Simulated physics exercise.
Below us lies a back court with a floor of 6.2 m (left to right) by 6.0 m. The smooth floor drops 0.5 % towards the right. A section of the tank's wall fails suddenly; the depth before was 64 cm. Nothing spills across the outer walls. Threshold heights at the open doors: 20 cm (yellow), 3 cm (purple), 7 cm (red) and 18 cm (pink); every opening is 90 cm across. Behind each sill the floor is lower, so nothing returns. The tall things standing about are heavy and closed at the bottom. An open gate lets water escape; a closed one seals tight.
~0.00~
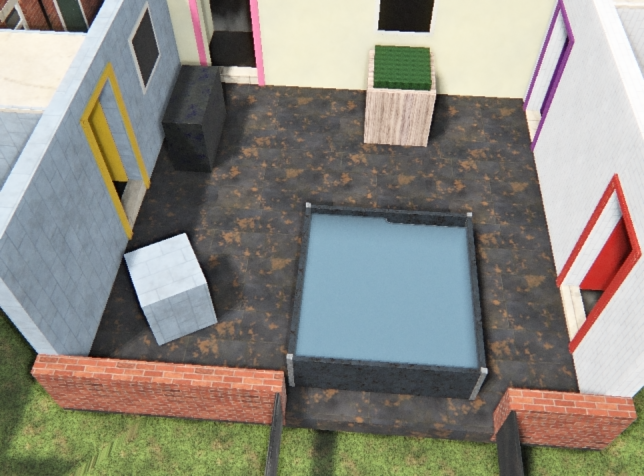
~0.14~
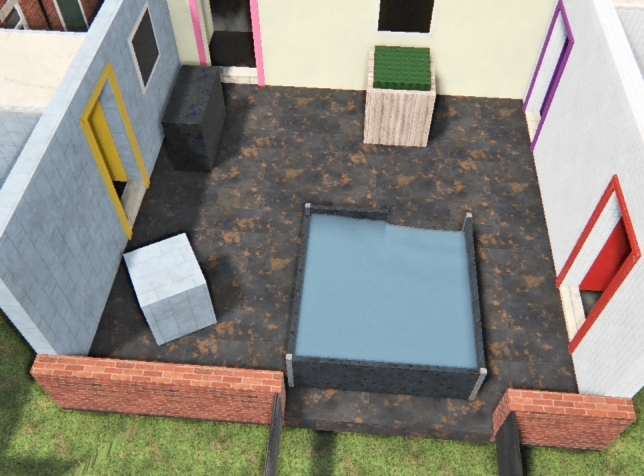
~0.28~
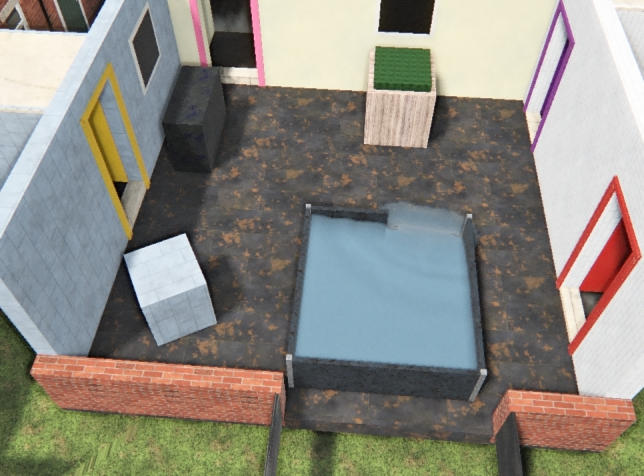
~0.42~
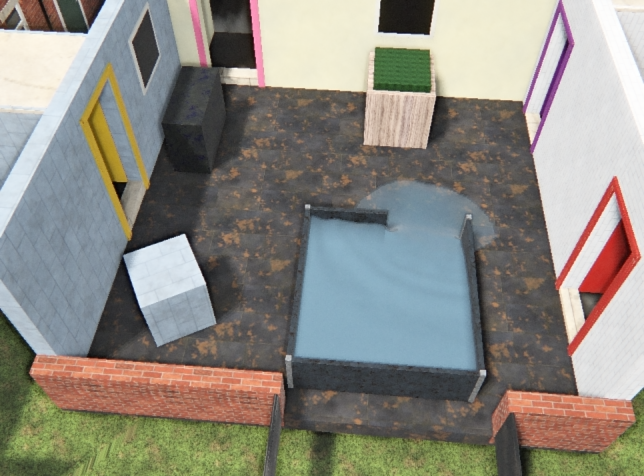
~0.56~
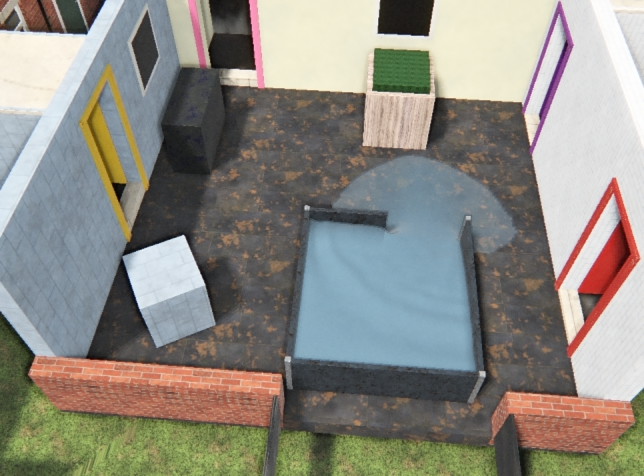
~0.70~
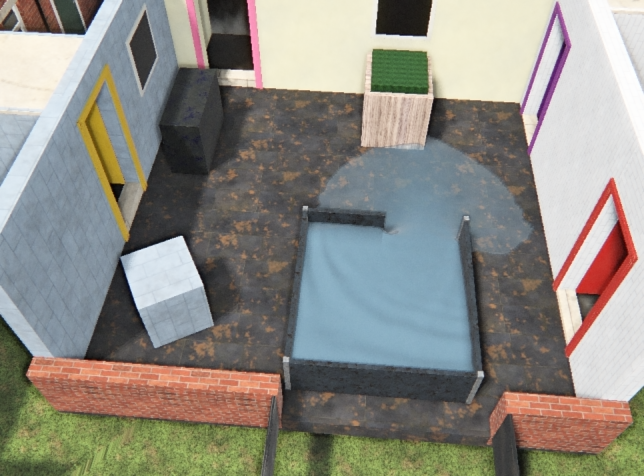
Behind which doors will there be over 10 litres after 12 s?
Door by door: At the yellow door it stays under the limit; at the purple door it exceeds the limit; at the red door it does not reach the limit; at the pink door it stays under the limit.
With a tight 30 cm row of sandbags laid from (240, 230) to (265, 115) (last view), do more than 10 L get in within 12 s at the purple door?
Against that limit: Purple above.
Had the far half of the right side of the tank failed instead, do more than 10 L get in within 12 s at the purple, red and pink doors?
Against that limit: Purple above, red above, pink below.
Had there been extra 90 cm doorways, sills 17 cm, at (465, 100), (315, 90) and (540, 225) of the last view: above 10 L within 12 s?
In that order: Above, under, not over.
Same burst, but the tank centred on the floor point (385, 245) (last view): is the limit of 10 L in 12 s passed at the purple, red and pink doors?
Then: Purple above, red under, pink not over.
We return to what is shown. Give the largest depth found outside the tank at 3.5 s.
About 28 cm.
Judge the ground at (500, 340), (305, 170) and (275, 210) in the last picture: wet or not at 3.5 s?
In turn: Still dry, flooded, flooded.
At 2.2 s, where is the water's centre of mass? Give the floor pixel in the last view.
At about (401, 241).
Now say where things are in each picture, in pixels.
The tank at (387, 284) is whole and still, 64 cm deep, in the first frame.
Water pours out on the tank's far side and has run 0.6 m, to a hidden place; typically 5 cm deep outside, 64 cm at the tank's back, in the second frame.
The front is at (388, 209), 0.9 m from the gap on the tank's far side; 0.9 m2 of floor is under water; 64 cm left at the back of the tank, in the third frame.
Water pours out on the tank's far side and has run 1.3 m, to (399, 184); typically 8 cm deep outside, 64 cm at the tank's back, in the fourth frame.
The front is at (406, 160), 1.9 m from the gap on the tank's far side; 3.4 m2 of floor is under water; 64 cm left at the back of the tank, in the fifth frame.
The front is at (432, 142), 2.4 m from the gap on the tank's far side; 4.6 m2 of floor is under water; 63 cm left at the back of the tank, in the sixth frame.
After 1.4 s water covers 30 % of the floor and is deepest (34 cm) near (408, 153); yellow door not reached, purple door 2 cm at the sill, 0 L in, red door not reached, pink door not reached.
After 2.2 s water covers 40 % of the floor and is deepest (44 cm) near (487, 109); yellow door not reached, purple door 22 cm at the sill, 27 L in, red door not reached, pink door not reached.
After 3.5 s water covers 55 % of the floor and is deepest (28 cm) near (517, 104); yellow door not reached, purple door 23 cm at the sill, 197 L in, red door 1 cm at the sill, 0 L in, pink door 9 cm at the sill, 0 L in.
After 7.0 s water covers 85 % of the floor and is deepest (16 cm) near (519, 117); yellow door 4 cm at the sill, 0 L in, purple door 14 cm at the sill, 547 L in, red door 3 cm at the sill, 0 L in, pink door 13 cm at the sill, 0 L in.
After 12.0 s water covers 95 % of the floor and is deepest (11 cm) near (249, 398); yellow door 6 cm at the sill, 0 L in, purple door 9 cm at the sill, 737 L in, red door 6 cm at the sill, 0 L in, pink door 6 cm at the sill, 0 L in.
